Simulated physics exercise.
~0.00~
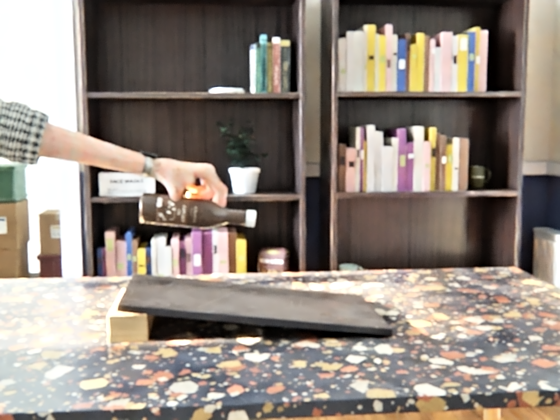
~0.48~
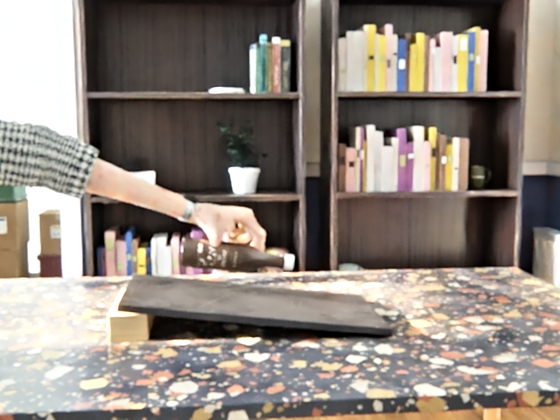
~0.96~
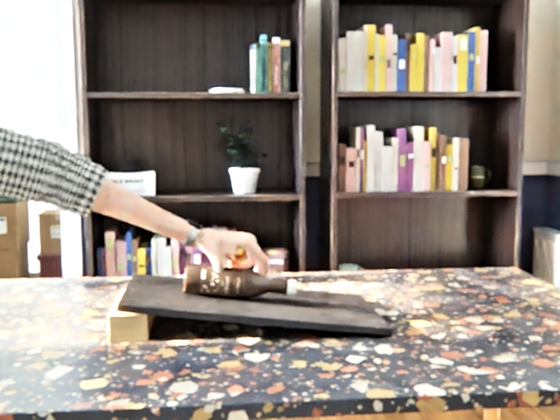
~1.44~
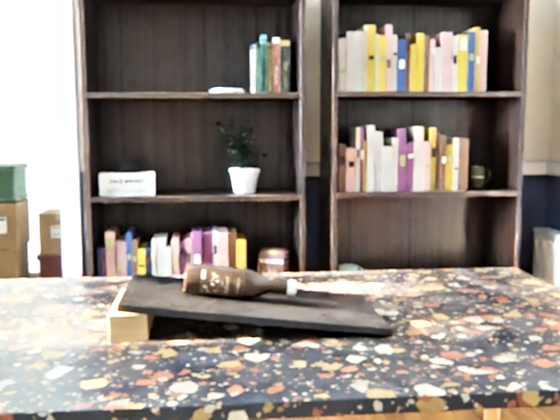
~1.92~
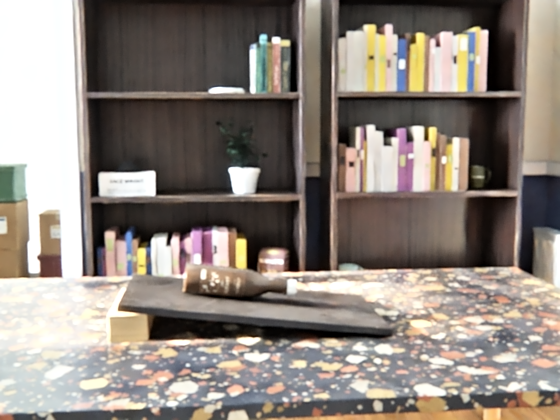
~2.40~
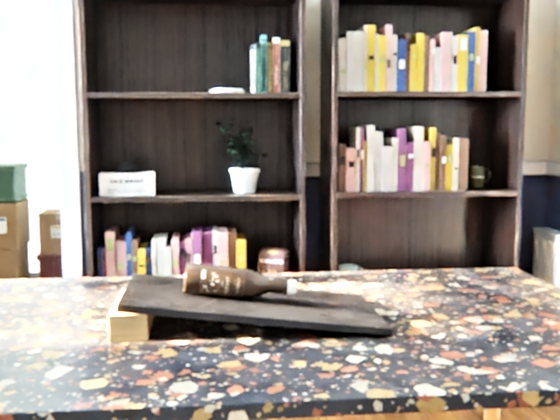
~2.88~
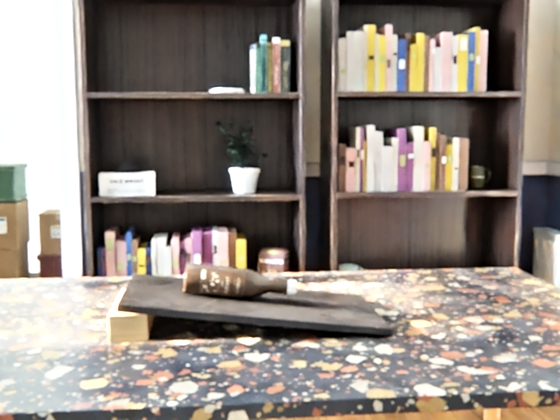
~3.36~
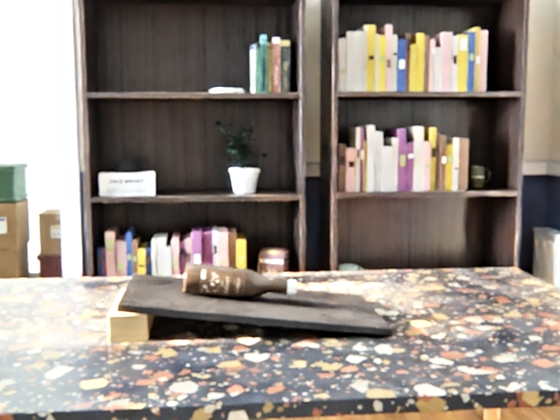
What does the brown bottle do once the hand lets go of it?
The brown bottle remains at rest, lying on its side on the sloping board where the hand put it.
